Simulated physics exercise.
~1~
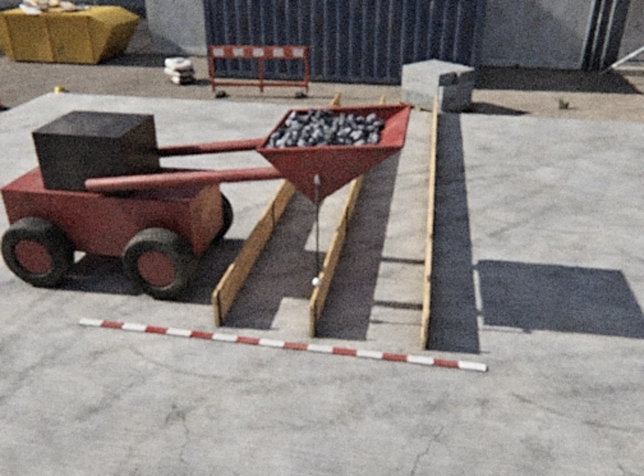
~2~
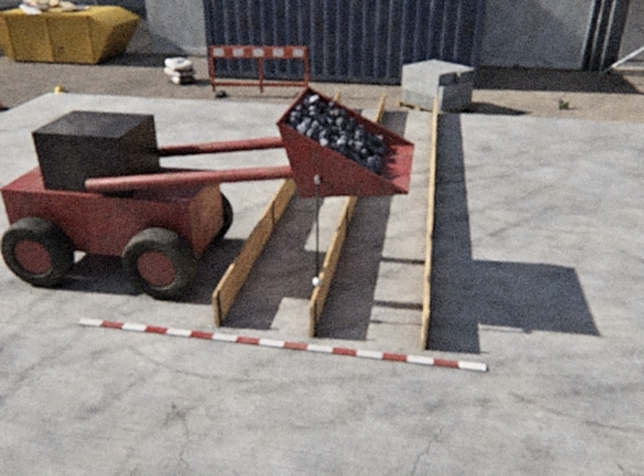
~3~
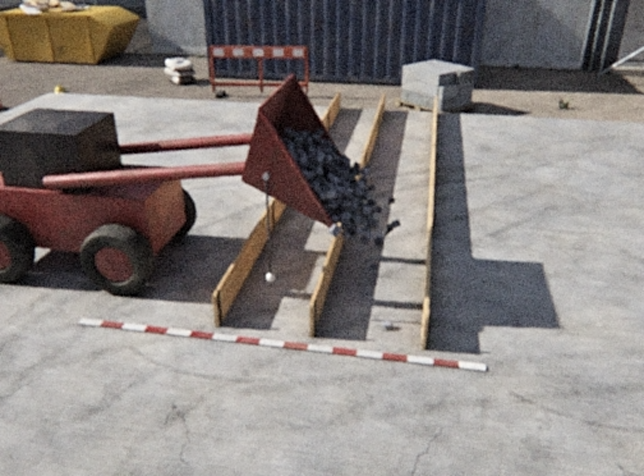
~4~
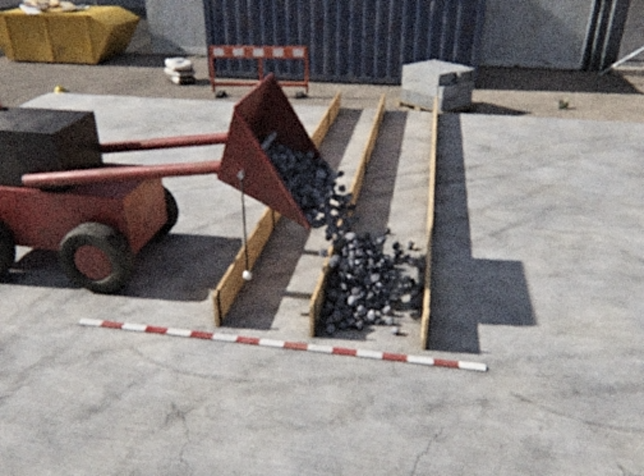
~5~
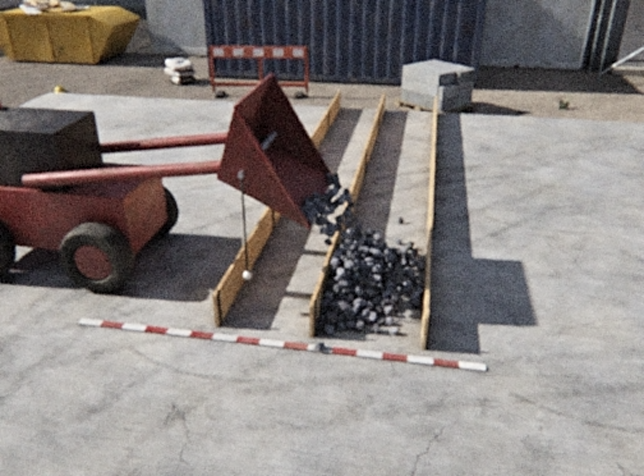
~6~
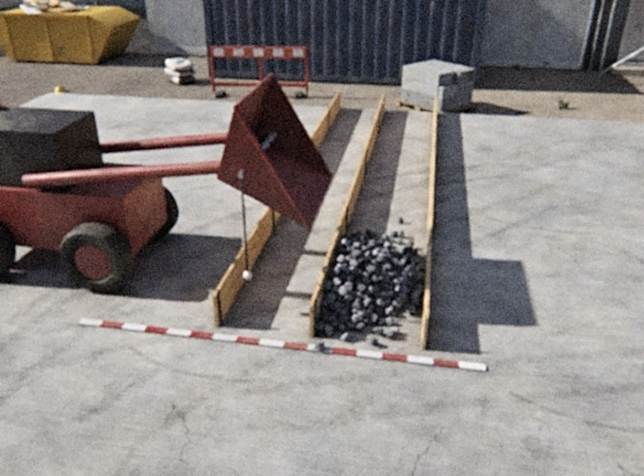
Red loader tipping its bucket and backing left, pouring dark crushed rock into the right-hand bay between boards until the bucket empties.
